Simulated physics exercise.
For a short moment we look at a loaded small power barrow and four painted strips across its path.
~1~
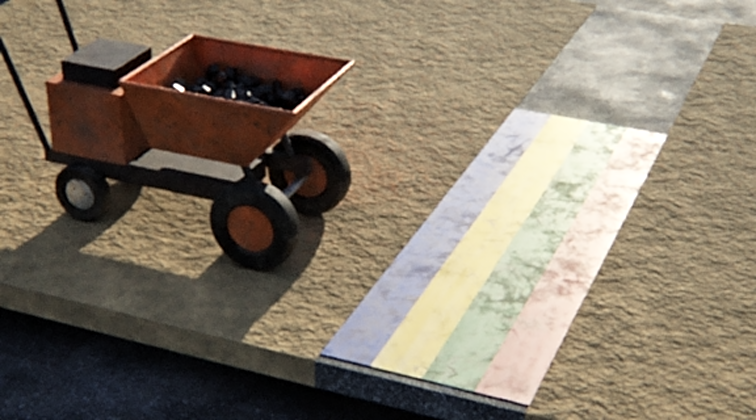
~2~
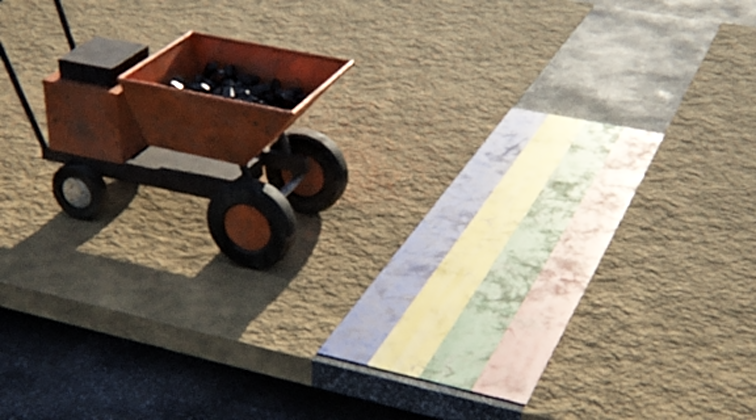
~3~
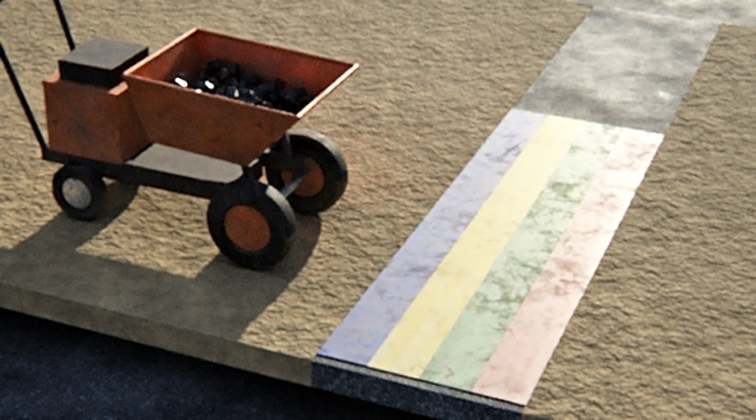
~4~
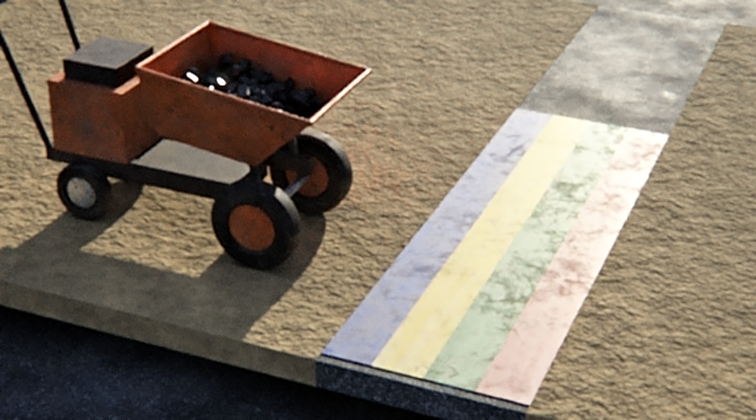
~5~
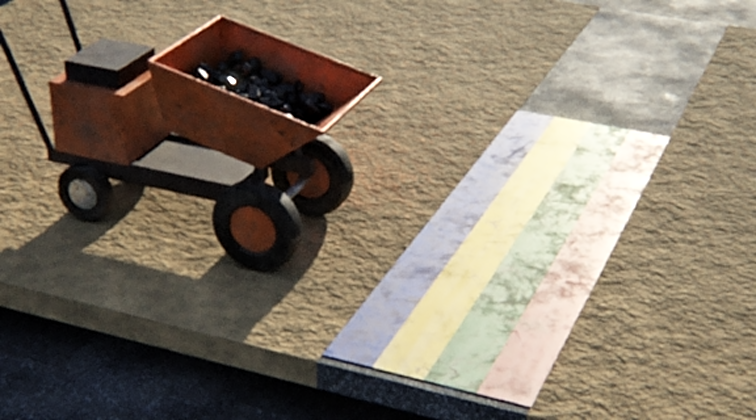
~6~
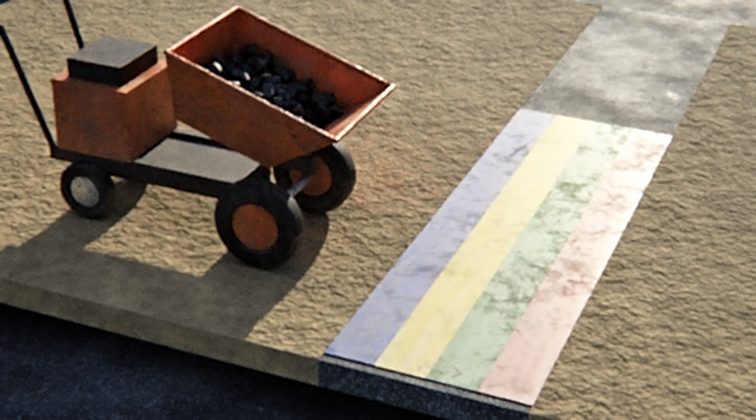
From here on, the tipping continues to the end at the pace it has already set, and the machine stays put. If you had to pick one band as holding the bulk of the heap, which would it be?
I would pick yellow.
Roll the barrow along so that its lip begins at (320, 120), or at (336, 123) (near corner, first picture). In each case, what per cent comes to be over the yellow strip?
First try: Some 40 %; second try: 30 %.
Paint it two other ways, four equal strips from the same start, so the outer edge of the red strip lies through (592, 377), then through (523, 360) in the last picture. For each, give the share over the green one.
Close to 10 percent, and close to 10 percent.
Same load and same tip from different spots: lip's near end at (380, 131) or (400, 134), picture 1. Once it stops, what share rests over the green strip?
First spot: 40 %, second spot: 20 %.
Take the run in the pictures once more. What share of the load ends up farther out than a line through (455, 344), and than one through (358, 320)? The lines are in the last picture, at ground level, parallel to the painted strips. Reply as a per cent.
Roughly 10 and 80 percent.
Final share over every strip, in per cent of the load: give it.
Split by strip in per cent: Blue 25; yellow 35; green 10; red 5.
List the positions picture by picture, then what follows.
The first frame shows lip of the skip at (293, 115), level; top of the load at (232, 104), lumps of coal; blue strip at (374, 321); yellow strip at (423, 333); green strip at (473, 344); red strip at (525, 356).
The second frame shows lip of the skip at (292, 115), level; top of the load at (231, 102).
The third frame shows lip of the skip at (297, 118), tipped barely; top of the load at (224, 92).
The fourth frame shows lip of the skip at (310, 124), tipped a little; top of the load at (221, 87).
The fifth frame shows lip of the skip at (321, 133), tipped a little; top of the load at (225, 82).
The sixth frame shows lip of the skip at (335, 141), tipped clearly; top of the load at (239, 76); blue strip at (378, 320); yellow strip at (427, 332); green strip at (477, 344); red strip at (528, 357).
Soon after the last picture, skip tipped steeply; all in the skip.
A little later, skip tipped right over; most in the skip; a small part over the blue strip; a small part over the yellow strip.
Later still, skip tipped right over; about a quarter in the skip; about a quarter over the blue strip; about a third over the yellow strip; a small part over the green strip; a small part over the red strip; a stray few off the paint.
At rest, skip tipped right over; about a quarter in the skip; about a quarter over the blue strip; about a third over the yellow strip; a small part over the green strip; a small part over the red strip; a stray few off the paint.
